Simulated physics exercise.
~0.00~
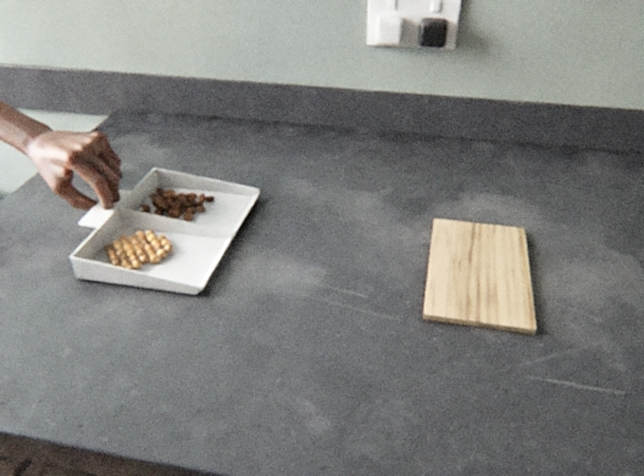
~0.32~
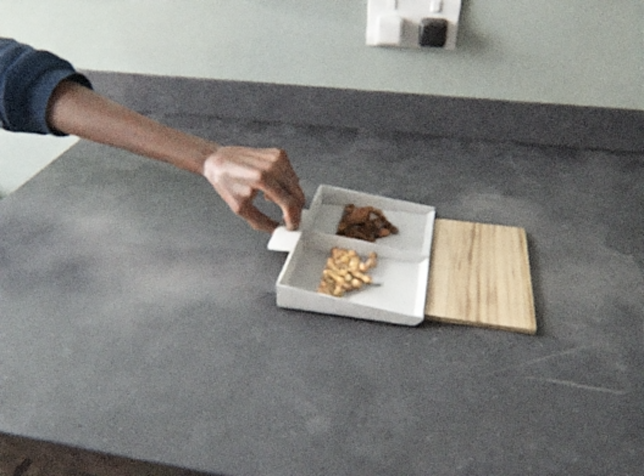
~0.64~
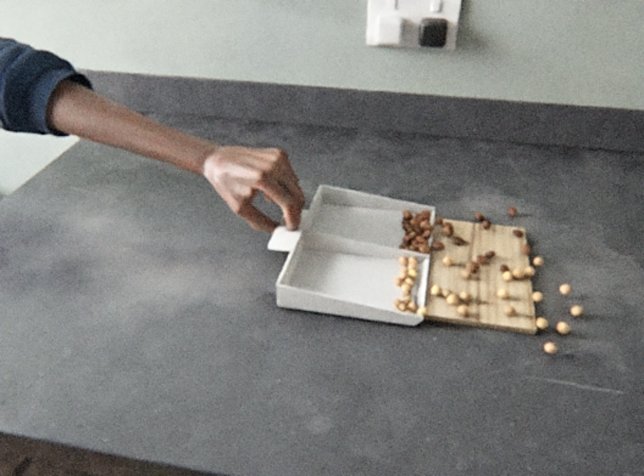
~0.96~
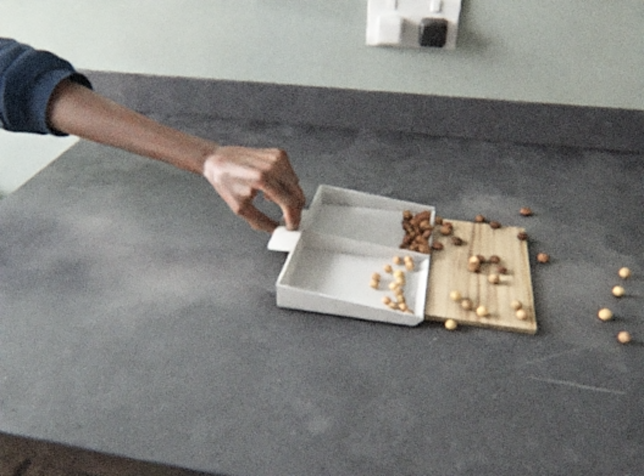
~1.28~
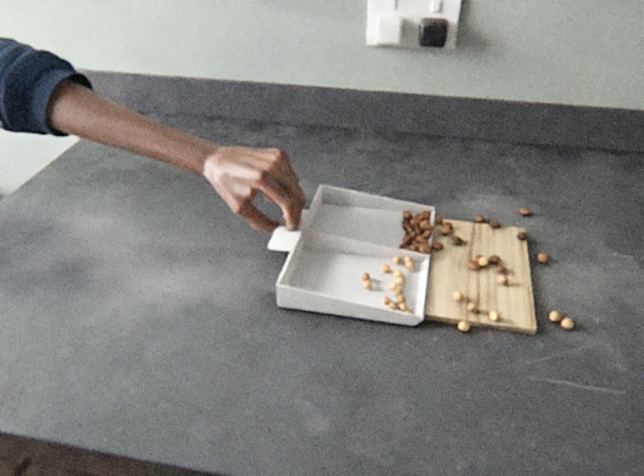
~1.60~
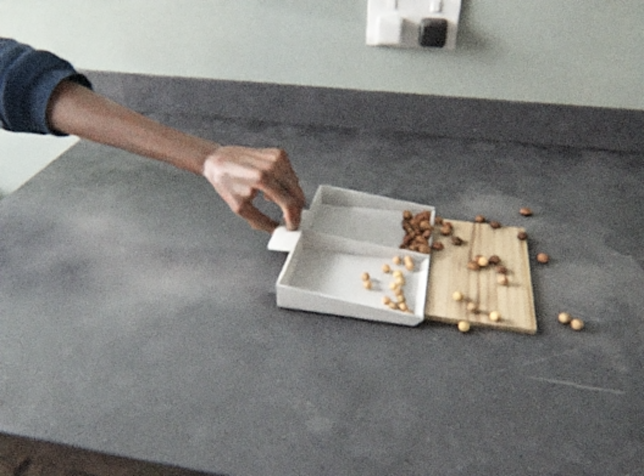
The video shows a hand sliding a divided white tray of pale round pieces and brown pieces rightward across a gray counter until it stops against a wooden board. Some of both spill over the front rim, scattering across the board and counter, while the rest stay in the tray.
